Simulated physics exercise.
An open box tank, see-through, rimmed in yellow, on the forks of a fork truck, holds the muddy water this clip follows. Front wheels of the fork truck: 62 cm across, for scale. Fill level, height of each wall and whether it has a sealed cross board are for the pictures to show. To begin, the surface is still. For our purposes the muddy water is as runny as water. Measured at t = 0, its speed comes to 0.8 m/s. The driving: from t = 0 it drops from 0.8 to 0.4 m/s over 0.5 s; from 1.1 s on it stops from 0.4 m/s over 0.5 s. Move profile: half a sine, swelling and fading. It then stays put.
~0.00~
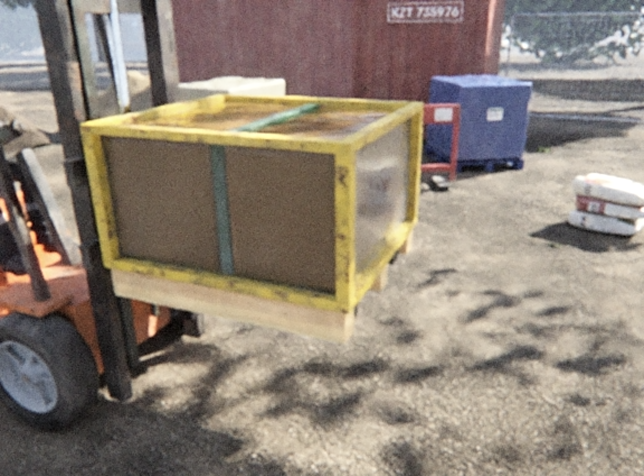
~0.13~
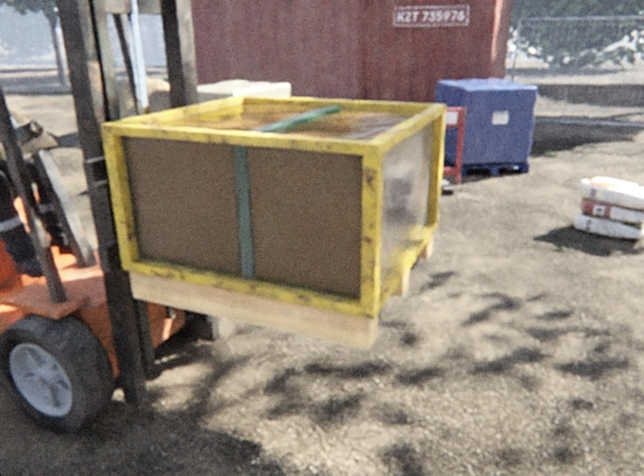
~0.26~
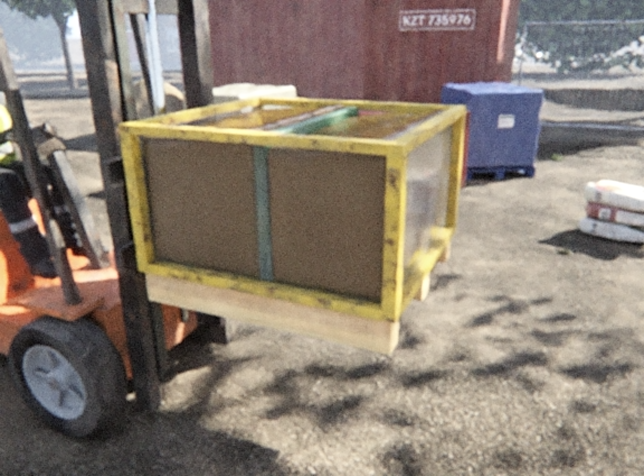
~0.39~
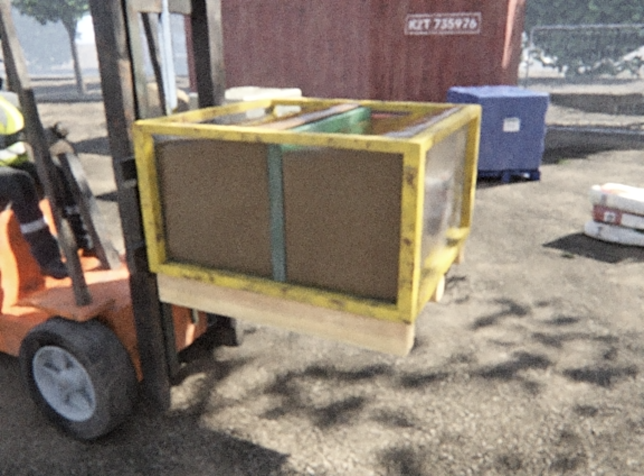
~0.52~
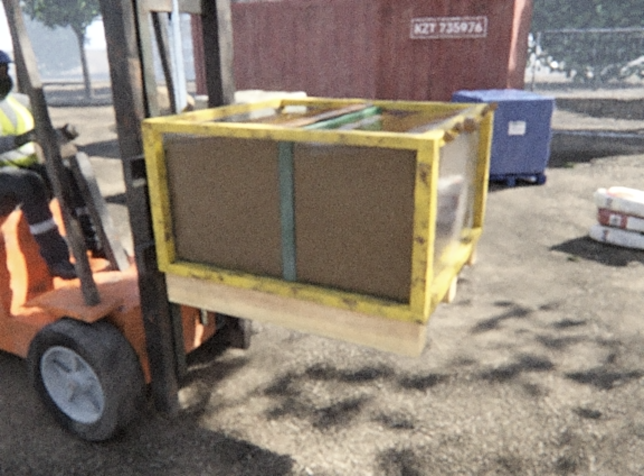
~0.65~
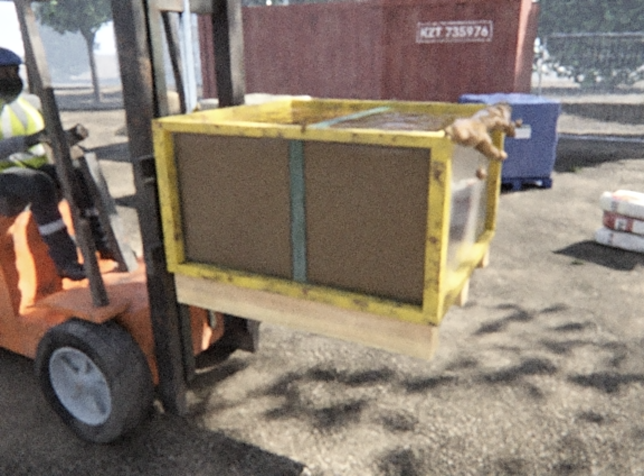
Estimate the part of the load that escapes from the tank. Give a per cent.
Roughly 0 per cent escapes.
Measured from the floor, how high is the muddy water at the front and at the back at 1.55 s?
Reading: About 54 cm in front, about 50 cm behind.
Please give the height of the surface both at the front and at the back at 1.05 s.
Front: 54 cm; back: 52 cm.
By 1.05 s front 53 cm, middle 52 cm, back 53 cm above the floor; no loss so far.
By 1.55 s front 54 cm, middle 53 cm, back 51 cm above the floor; no loss so far.
By 2.15 s front 53 cm, middle 52 cm, back 51 cm above the floor; no loss so far.
By 4.59 s there is no loss.
